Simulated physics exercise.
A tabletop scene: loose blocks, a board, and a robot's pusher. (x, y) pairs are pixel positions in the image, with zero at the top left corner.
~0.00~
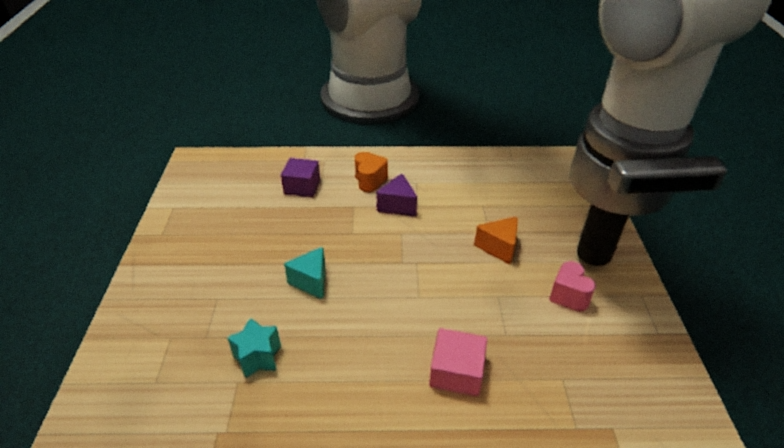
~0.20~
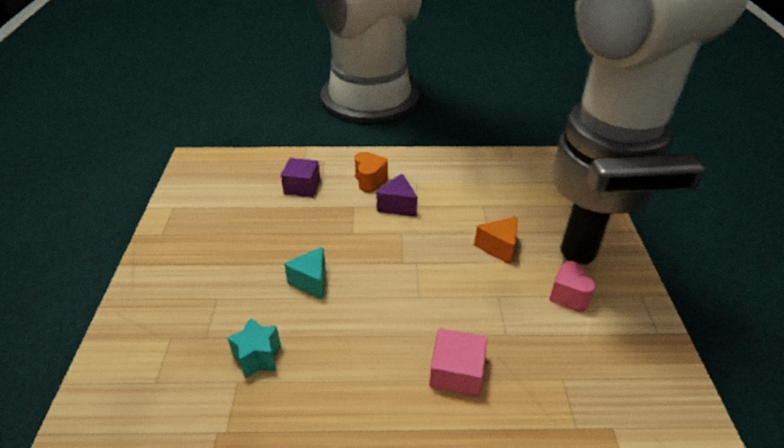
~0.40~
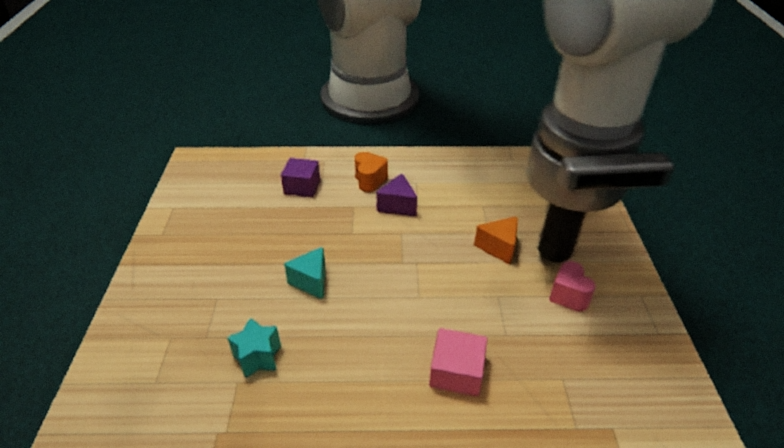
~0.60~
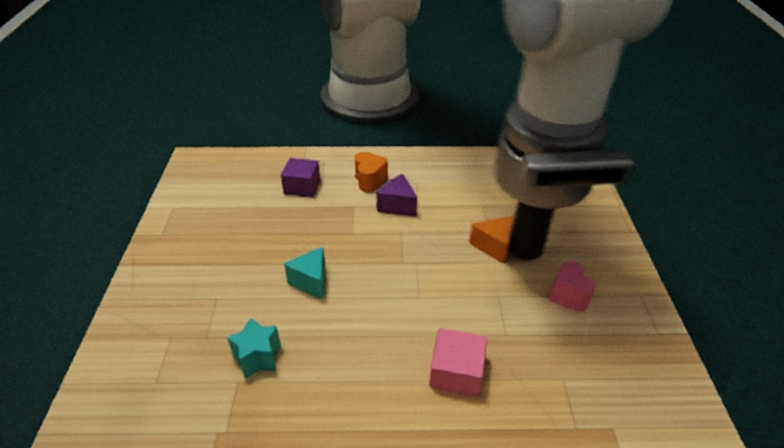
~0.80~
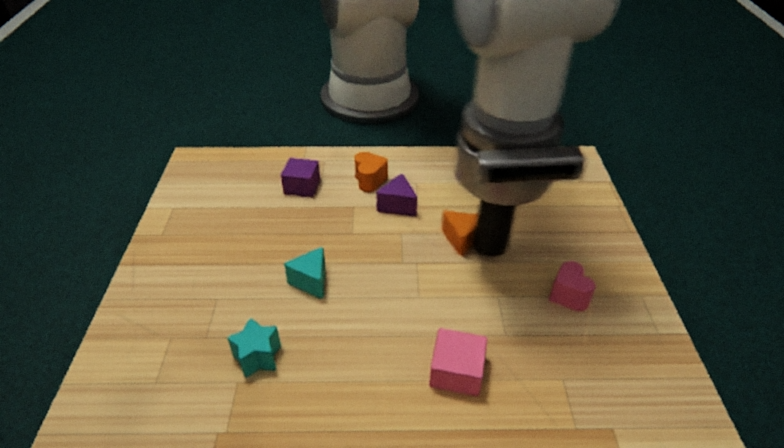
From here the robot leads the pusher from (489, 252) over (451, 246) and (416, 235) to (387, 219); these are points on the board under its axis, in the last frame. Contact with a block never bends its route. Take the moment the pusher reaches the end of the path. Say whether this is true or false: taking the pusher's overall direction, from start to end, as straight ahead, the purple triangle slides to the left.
Verdict: False.
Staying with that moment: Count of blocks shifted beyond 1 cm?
Count: Two.
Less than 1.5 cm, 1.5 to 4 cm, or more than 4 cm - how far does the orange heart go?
It will fall in the lowest band, under 1.5 cm.
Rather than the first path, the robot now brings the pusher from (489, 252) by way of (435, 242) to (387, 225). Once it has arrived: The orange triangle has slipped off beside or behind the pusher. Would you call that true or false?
That statement is not accurate.
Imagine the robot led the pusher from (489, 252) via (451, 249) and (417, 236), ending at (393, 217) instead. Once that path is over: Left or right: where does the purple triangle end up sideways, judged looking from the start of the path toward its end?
Seen from start to end, it moves right.
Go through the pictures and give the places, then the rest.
In the first picture, pusher's lower end (594, 255); orange heart (369, 162); purple triangle (398, 187); orange triangle (503, 228).
In the second picture, pusher (578, 253); blocks still.
In the third picture, pusher (555, 251); blocks still.
In the fourth picture, pusher (526, 249); orange triangle (498, 227).
In the fifth picture, pusher (491, 245); orange heart (369, 162); purple triangle (398, 187); orange triangle (464, 220).
The first path, step by step. One third of the way, pusher (451, 240); orange triangle (428, 212), turned 15° clockwise.
Two thirds of the way, pusher (416, 228); orange triangle (392, 203).
At the end, pusher (387, 213); orange heart still; purple triangle (396, 179), turned 15° clockwise; orange triangle (365, 187), turned 15° clockwise.
